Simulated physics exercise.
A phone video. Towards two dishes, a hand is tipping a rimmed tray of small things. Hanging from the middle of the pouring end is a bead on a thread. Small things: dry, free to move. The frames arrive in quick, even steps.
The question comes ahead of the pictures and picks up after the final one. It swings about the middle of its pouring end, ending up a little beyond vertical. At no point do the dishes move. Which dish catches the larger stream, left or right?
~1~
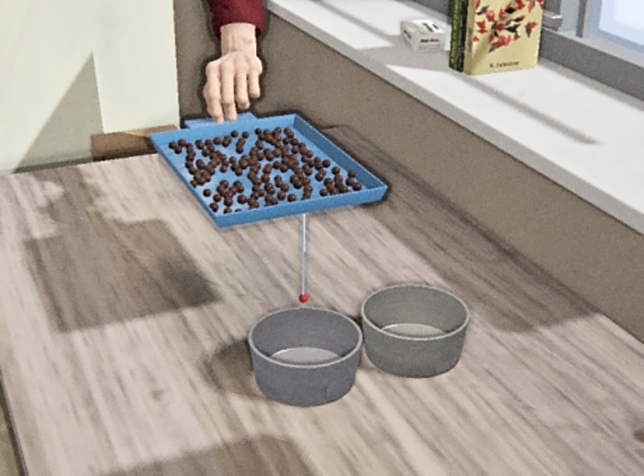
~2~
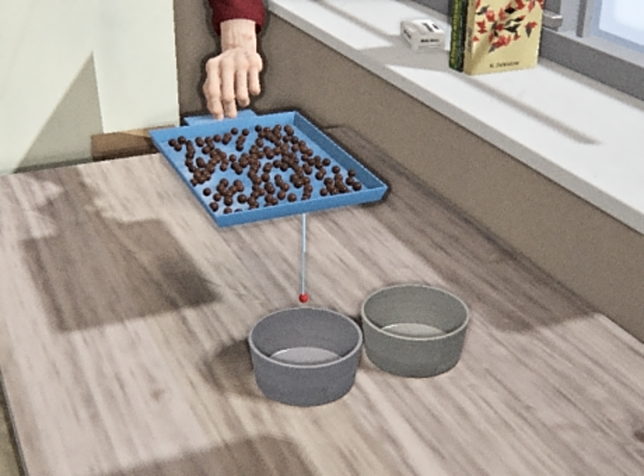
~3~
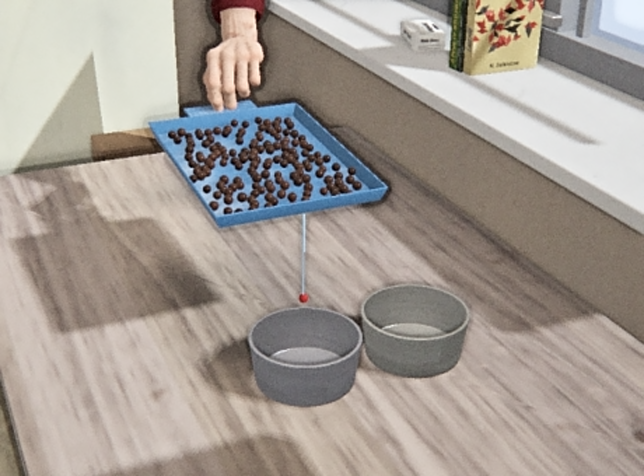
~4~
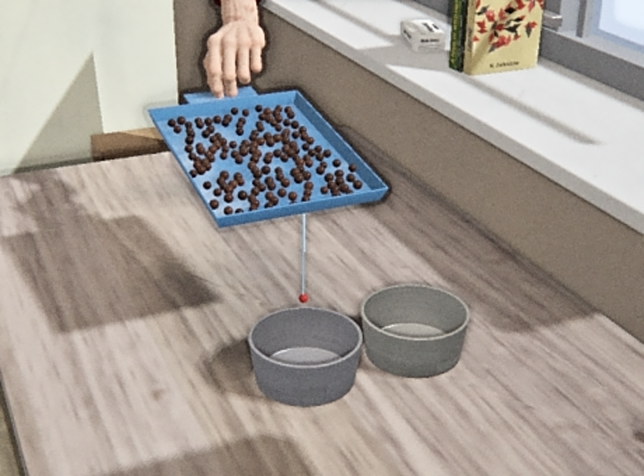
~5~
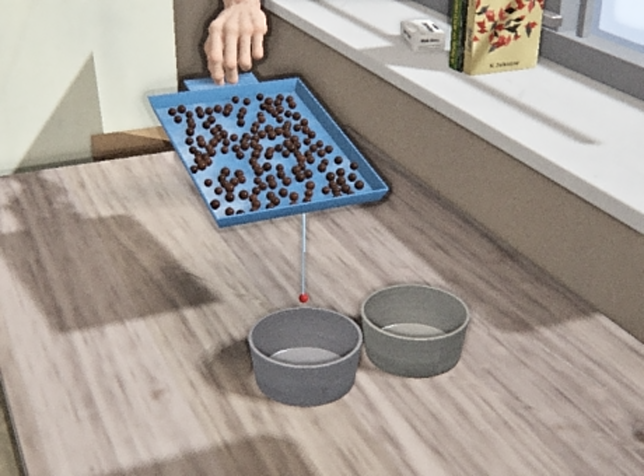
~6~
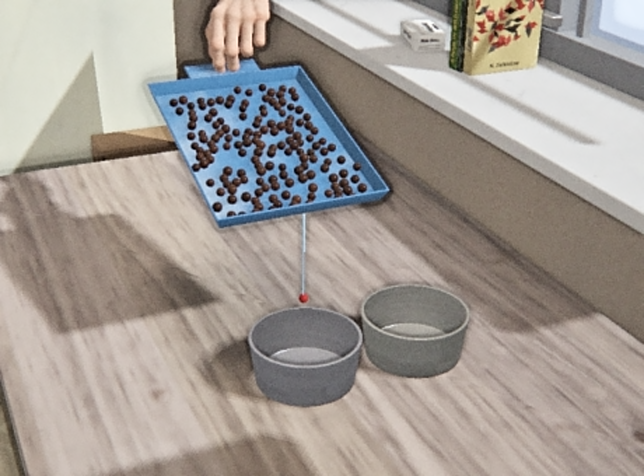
The left one.
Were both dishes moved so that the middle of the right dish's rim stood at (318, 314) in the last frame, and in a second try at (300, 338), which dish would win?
Note: Try one - the dish on the right side; try two - the dish on the right side.
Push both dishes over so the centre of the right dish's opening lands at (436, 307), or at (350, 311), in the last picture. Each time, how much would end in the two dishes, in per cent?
Around 70 per cent for the first position, around 80 per cent for the second.
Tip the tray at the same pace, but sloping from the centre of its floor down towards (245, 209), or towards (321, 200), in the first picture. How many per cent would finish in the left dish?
20 and 30 per cent, in that order.
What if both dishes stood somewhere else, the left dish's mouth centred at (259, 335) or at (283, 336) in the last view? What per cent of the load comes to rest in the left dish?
Trial 1 around 40 percent, trial 2 around 60 percent.
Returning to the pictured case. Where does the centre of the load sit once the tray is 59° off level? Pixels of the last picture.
Near (301, 209).
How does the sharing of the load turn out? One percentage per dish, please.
60 percent ends in the left dish, 20 percent in the right.
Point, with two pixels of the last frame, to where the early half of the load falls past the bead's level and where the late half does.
The early half goes through (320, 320), the late half through (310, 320).
Soon, tray tipped steeply; about two thirds on the tray; a small part in the left dish; a stray few in the right dish; a stray few outside both; about a quarter in the air.
A while on, tray tipped right over; about half in the left dish; about a quarter in the right dish; about a quarter outside both; a small part in the air.
Towards the end, tray tipped past a quarter turn; about half in the left dish; about a quarter in the right dish; about a quarter outside both.
Finally, tray tipped past a quarter turn; about half in the left dish; about a quarter in the right dish; about a quarter outside both.
